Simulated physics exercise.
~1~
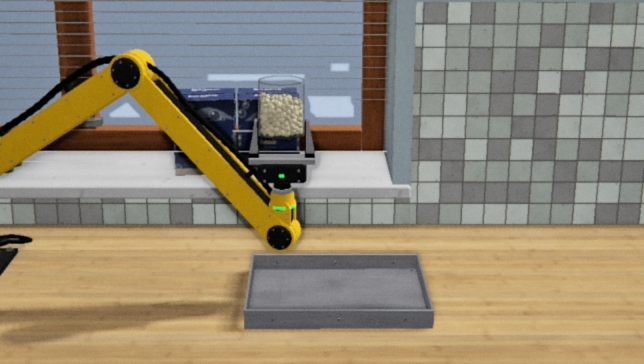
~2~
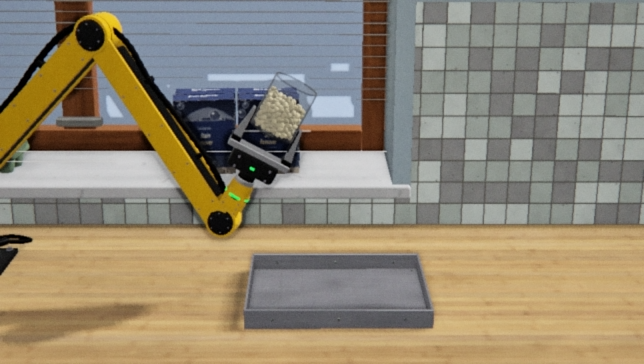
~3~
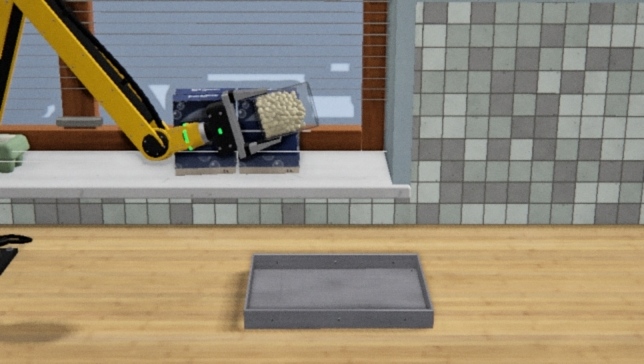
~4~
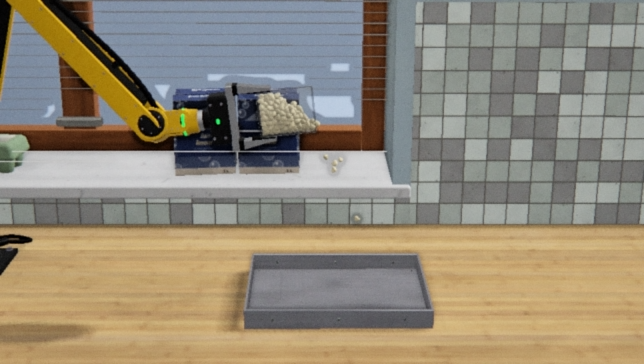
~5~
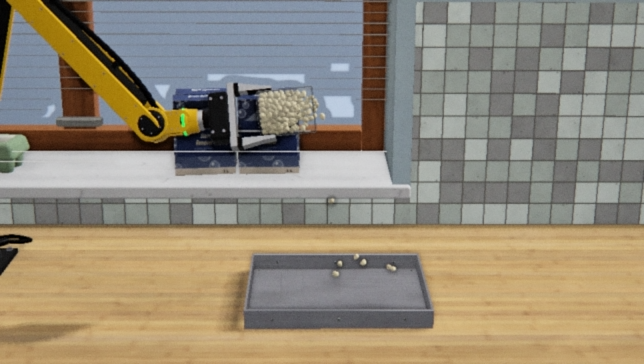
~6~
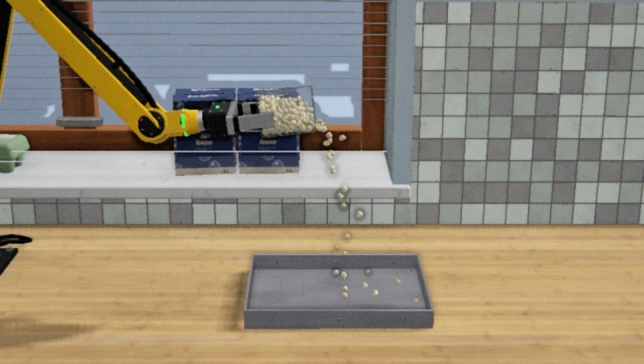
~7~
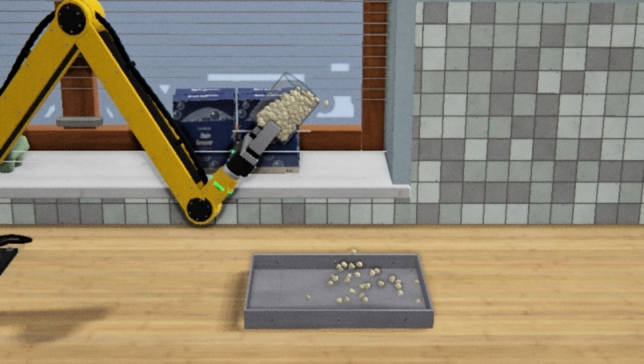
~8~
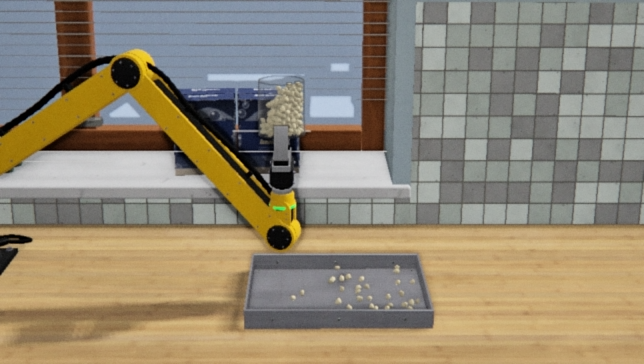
A yellow robot arm, reaching in from the left, holds up a clear beaker of pale dried beans in a kitchen seen from the front. Below it, a shallow grey tray sits on a wooden counter, with a window, dark blue boxes on a white sill and grey tiles behind. The arm draws back and tips the beaker to the right until it lies on its side. A few beans drop into the tray, then more follow as the gripper twists the beaker. The arm swings it upright again, leaving scattered beans in the tray and most still inside the beaker.
